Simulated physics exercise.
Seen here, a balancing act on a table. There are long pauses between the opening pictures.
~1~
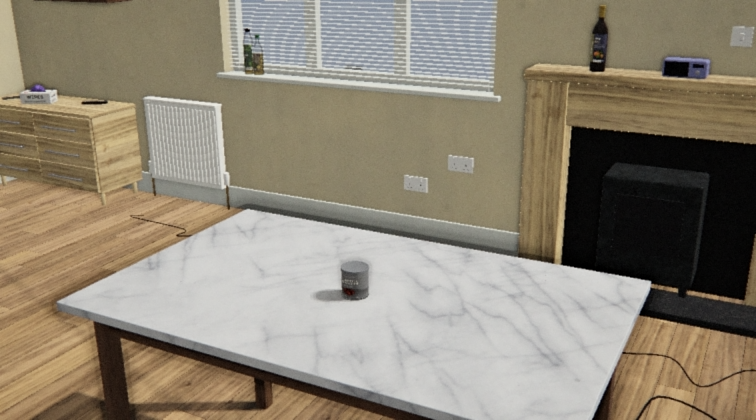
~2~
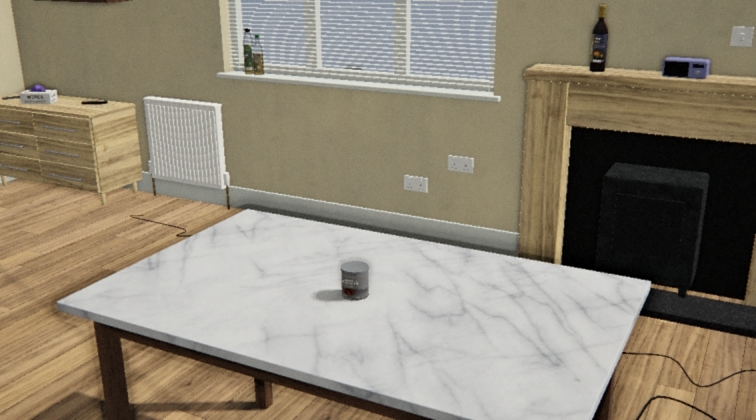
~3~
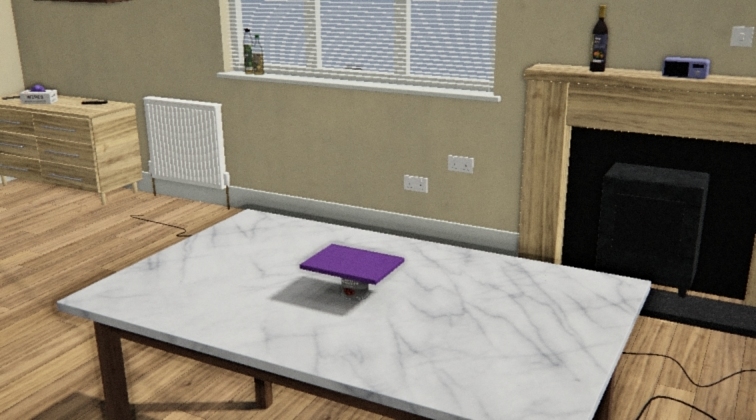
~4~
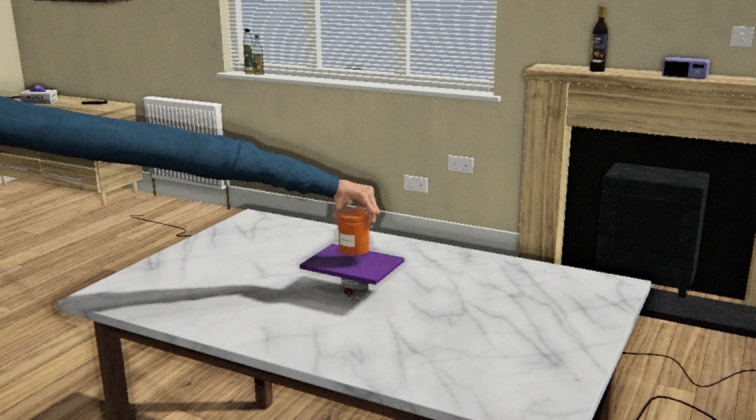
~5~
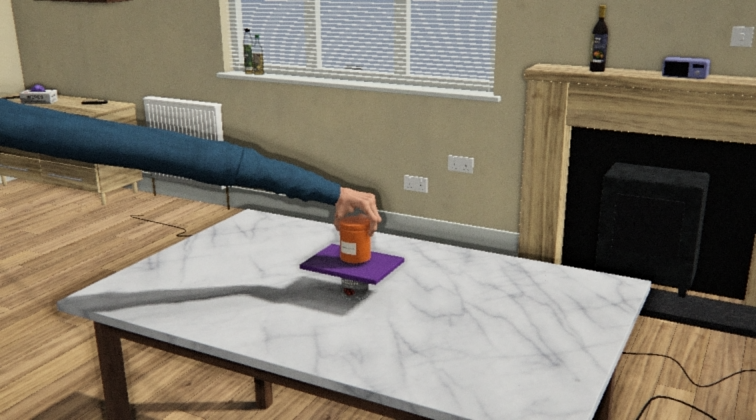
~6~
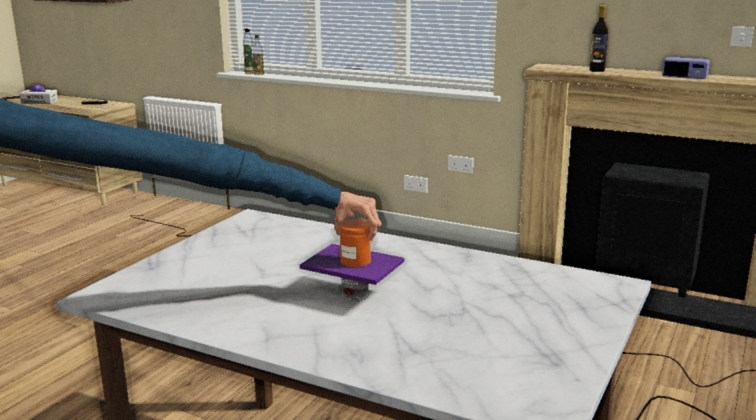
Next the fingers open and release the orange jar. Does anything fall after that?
Here the stack holds.
Then, 0.30 s on from there, no change.
Then, 0.70 s on from there, orange jar resting near (355, 244).
In the end, all 3 unmoved. At the end, from the last picture's camera, orange jar near (355, 244). The stack stays up.
